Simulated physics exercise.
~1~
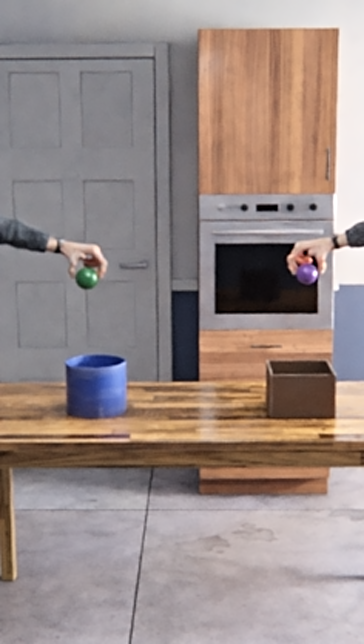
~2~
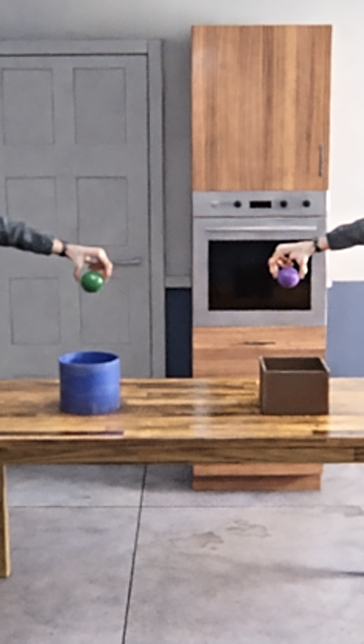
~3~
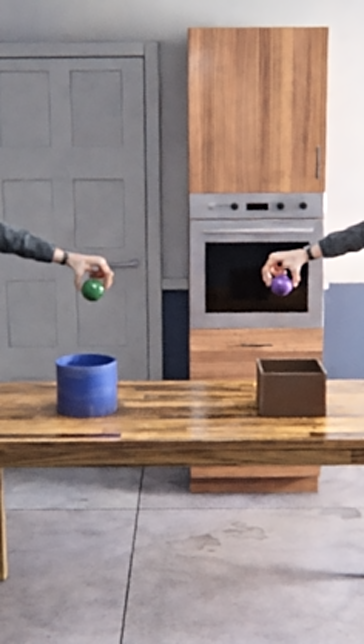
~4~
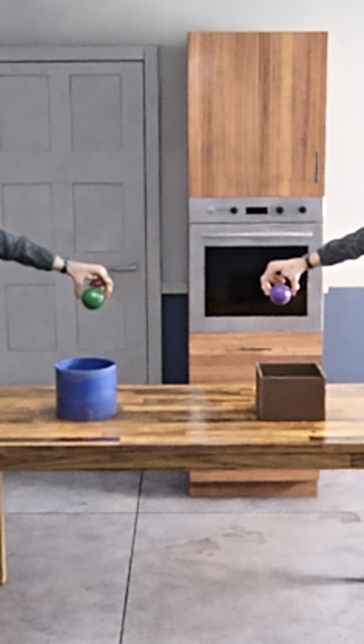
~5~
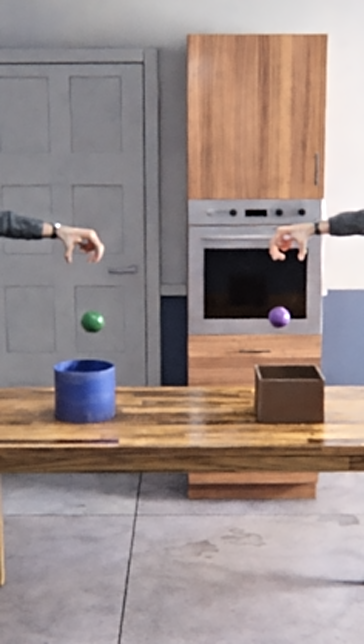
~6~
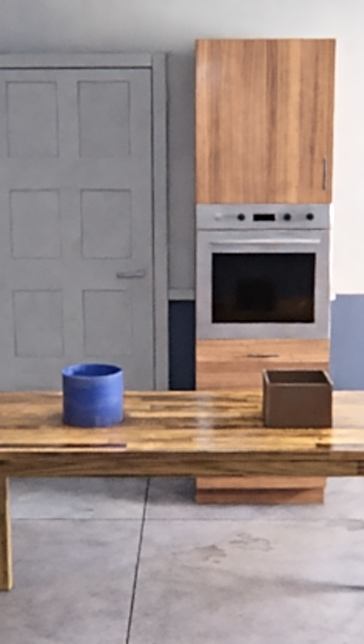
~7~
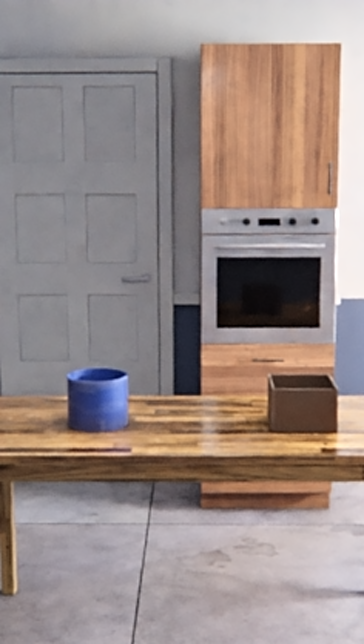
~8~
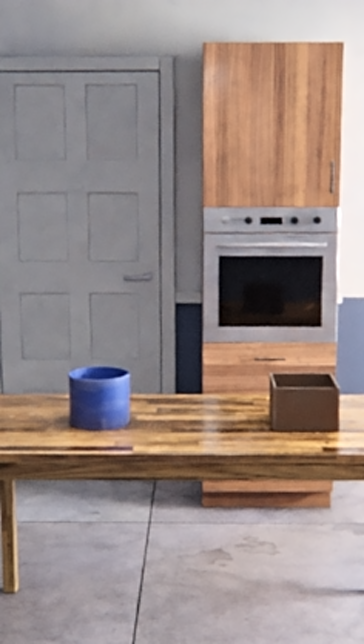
We see two hands holding a green ball-like object above a blue pot and a purple one above a brown crate on a wooden table. The hands lower slightly and let go, both objects fall into the containers below, and the pot and crate stay still.
